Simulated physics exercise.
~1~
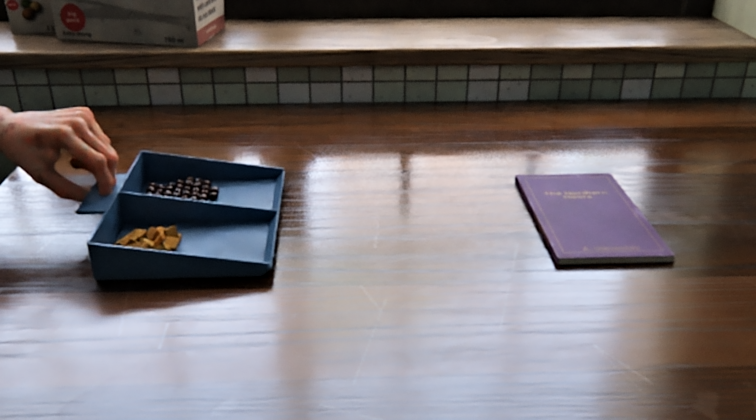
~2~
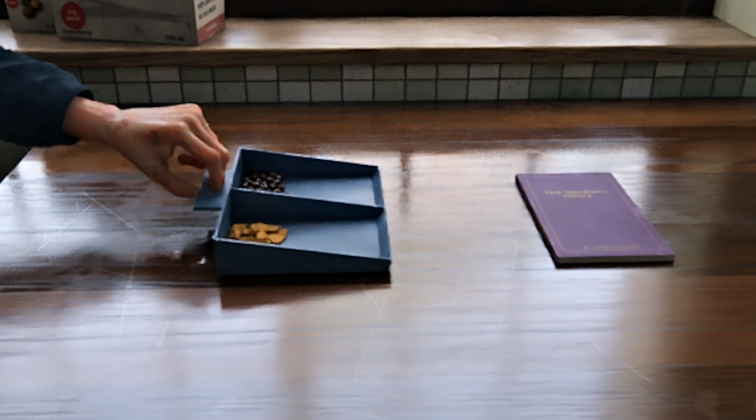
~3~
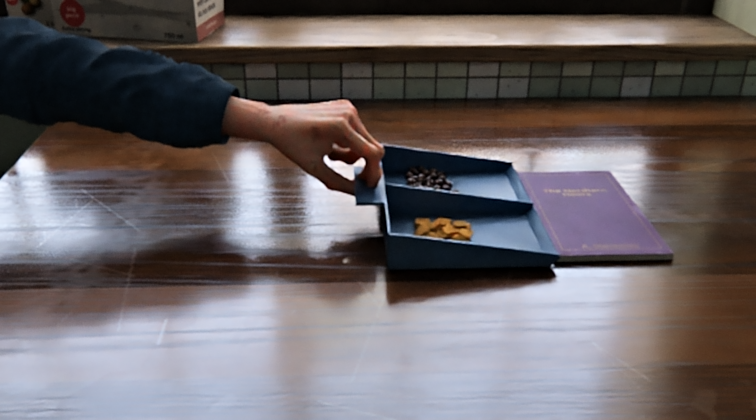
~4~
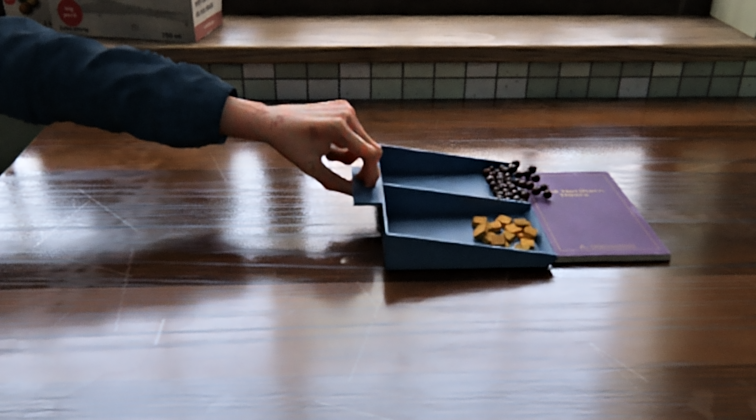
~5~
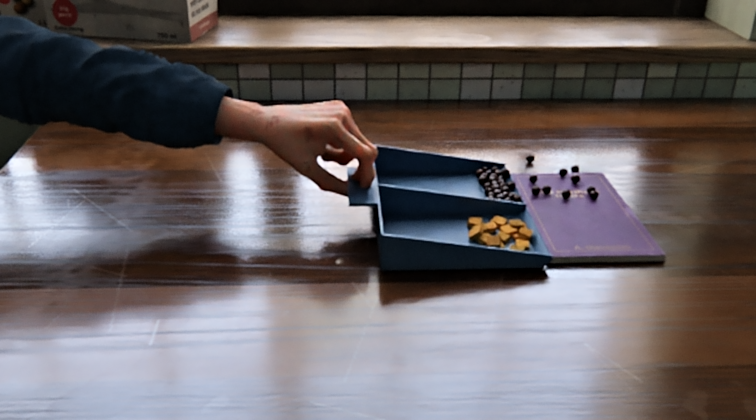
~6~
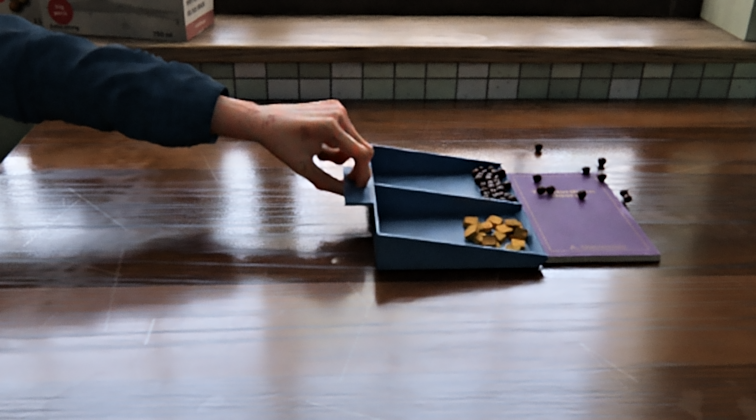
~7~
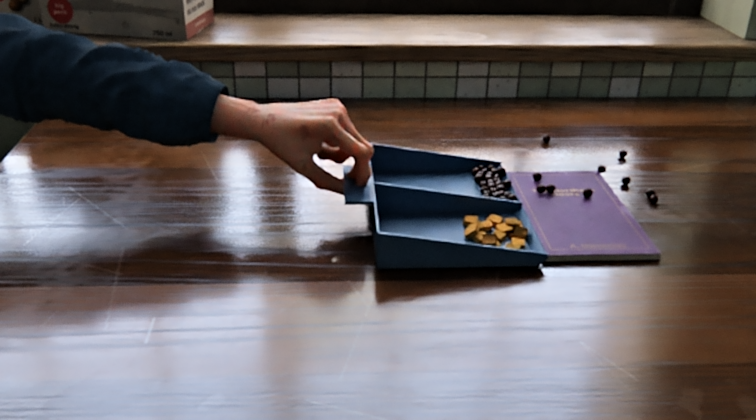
At the start, a hand holds the tab of a blue two-part tray on the left of a shiny wooden table, with a thin purple book lying to the right. Small dark beads sit in the back section and golden-brown pieces in the front one. The hand slides the tray right until it stops against the book. Both lots then shift towards the front rim, and some dark beads spill over it onto the book. The golden pieces stay inside, bunched near the rim, while the spilled beads end up scattered on and around the book.
